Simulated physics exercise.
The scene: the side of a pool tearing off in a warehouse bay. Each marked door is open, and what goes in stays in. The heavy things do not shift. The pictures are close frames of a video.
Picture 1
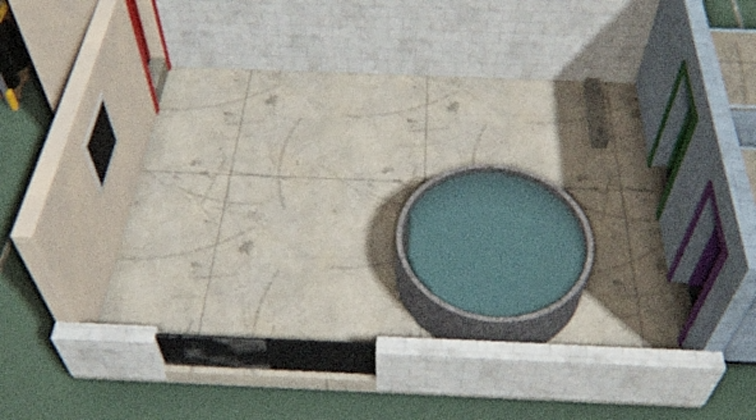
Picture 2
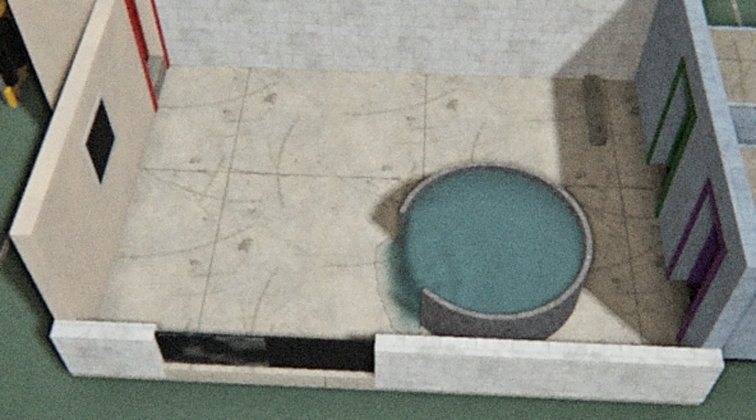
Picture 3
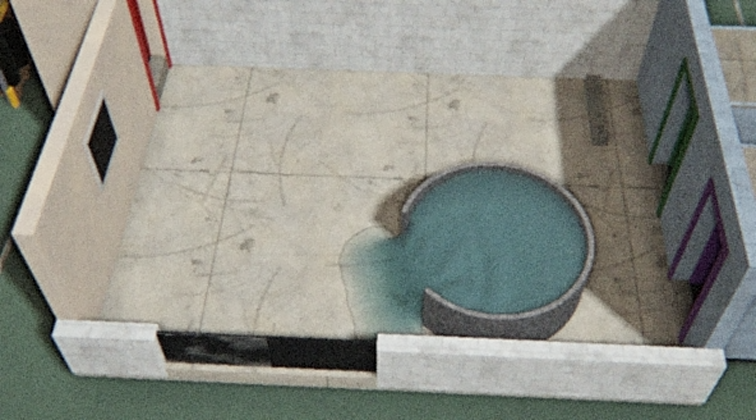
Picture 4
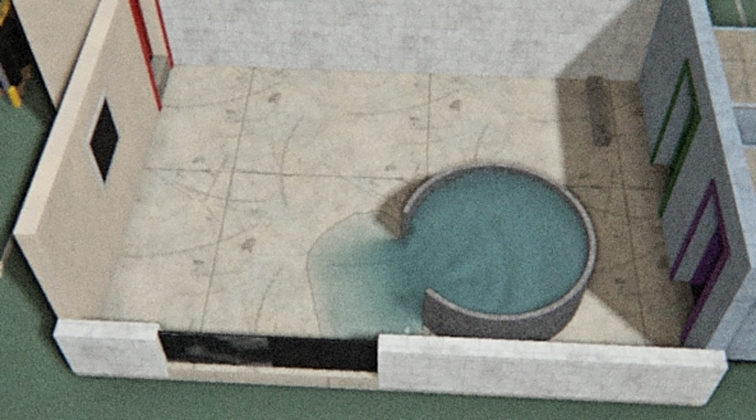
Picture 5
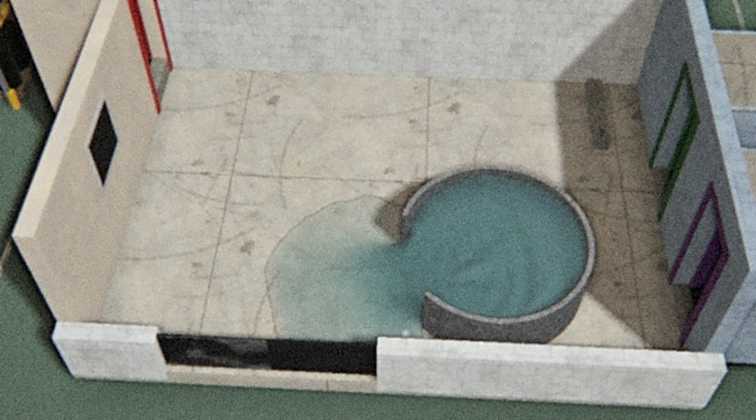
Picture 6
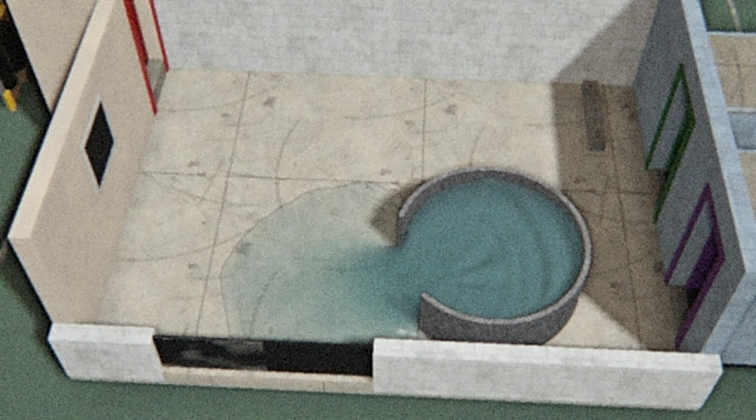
Water pouring from a gap in the left side of a round pool, spreading leftward across a pale warehouse floor.
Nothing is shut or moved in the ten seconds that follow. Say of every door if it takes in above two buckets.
In the end: The red door admits no more than that; the purple door admits no more than that; the green door lets in a lot.
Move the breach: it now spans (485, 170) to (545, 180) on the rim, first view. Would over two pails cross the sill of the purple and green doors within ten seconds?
One by one: The purple one is over, the green one floods.
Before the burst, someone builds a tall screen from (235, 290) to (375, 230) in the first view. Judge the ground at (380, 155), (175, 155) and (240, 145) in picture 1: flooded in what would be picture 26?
In turn: Flooded, under water, wet.
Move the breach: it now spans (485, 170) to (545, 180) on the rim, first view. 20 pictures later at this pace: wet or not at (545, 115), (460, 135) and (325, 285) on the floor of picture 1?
As listed: Wet, wet, no water.
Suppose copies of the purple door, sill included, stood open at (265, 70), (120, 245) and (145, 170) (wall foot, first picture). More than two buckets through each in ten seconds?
One after the other: Is over, goes over, lets more in.
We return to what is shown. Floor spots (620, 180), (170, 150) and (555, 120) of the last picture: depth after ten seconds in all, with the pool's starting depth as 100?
In that order: 10, 16 and 20 per cent.
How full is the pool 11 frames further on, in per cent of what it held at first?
Close to 52 %.
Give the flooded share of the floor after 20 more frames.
Near 45 in a hundred.
A moment on, water covers 35 % of the floor; the red door not reached, the purple door not reached, the green door not reached.
Next, water covers 40 % of the floor; the red door not reached, the purple door not reached, the green door not reached.
Then, water covers 45 % of the floor; the red door wet at the sill, nothing in, the purple door not reached, the green door not reached.
Later, water covers 80 % of the floor; the red door under two buckets in, the purple door wet at the sill, nothing in, the green door not reached.
In the end, water covers 100 % of the floor; the red door under two buckets in, the purple door under two buckets in, the green door over two buckets in.
